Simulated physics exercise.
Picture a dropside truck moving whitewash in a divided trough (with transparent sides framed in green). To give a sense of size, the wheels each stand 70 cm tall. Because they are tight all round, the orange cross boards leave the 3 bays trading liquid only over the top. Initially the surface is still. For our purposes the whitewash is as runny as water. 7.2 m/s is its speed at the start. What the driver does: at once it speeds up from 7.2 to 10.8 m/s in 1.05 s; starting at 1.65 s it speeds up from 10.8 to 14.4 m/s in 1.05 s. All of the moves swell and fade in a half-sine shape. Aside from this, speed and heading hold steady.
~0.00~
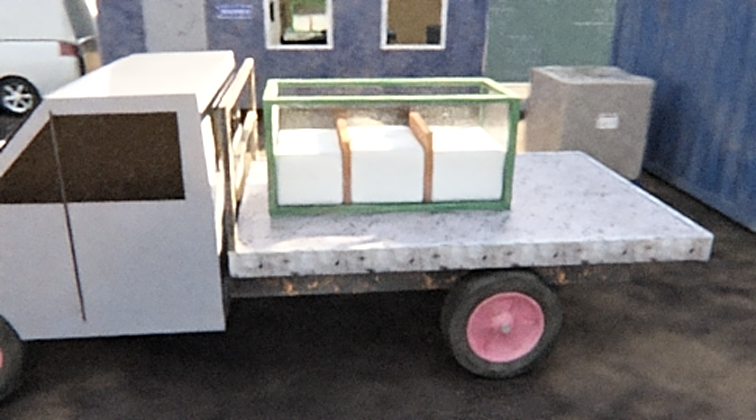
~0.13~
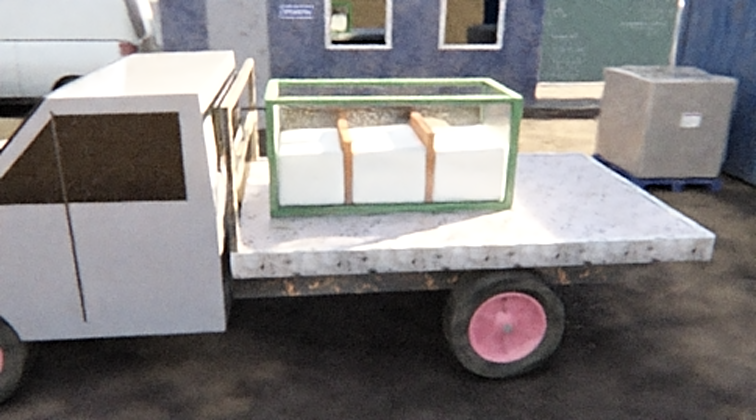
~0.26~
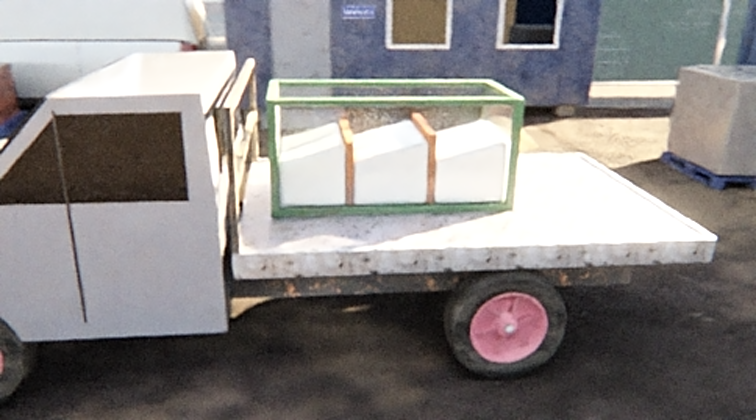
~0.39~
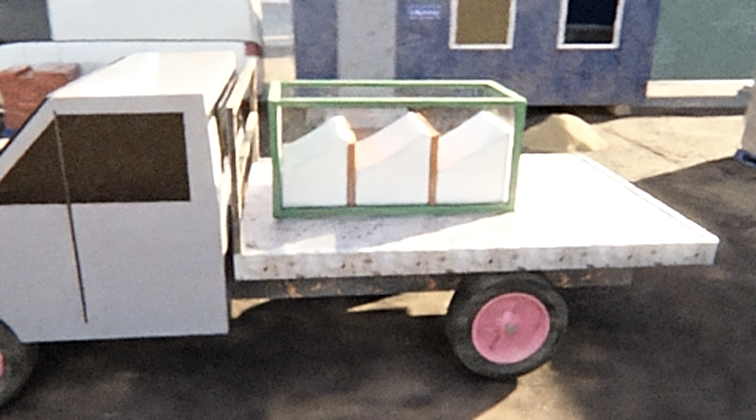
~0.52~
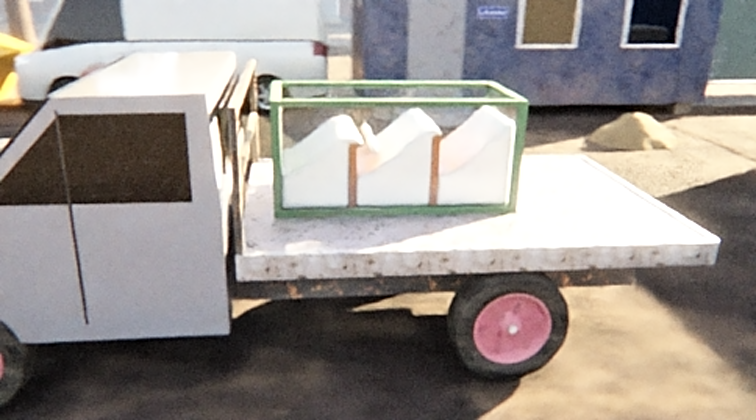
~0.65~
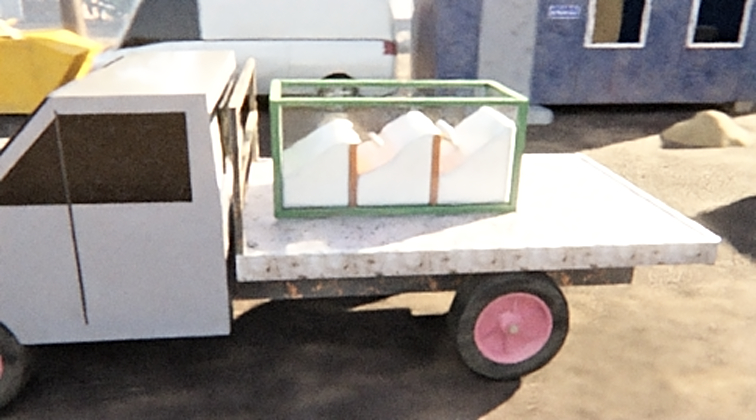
In a sunlit yard, a white flatbed truck rolled left past parked vehicles and a blue building, while the white liquid in its green-framed clear tank went from level to sloping, then humped into uneven peaks.
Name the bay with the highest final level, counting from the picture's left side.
The level ends highest in the third bay from the left.
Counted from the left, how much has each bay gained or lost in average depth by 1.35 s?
From the left: 3 down, 1 up, 2 up.
By 1.35 s the mean depths from the left are 31, 35, 36 cm.
By 2.25 s the mean depths from the left are 30, 34, 36 cm.
By 3.25 s the mean depths from the left are 29, 34, 38 cm.
By 5.68 s the mean depths from the left are 30, 34, 38 cm.
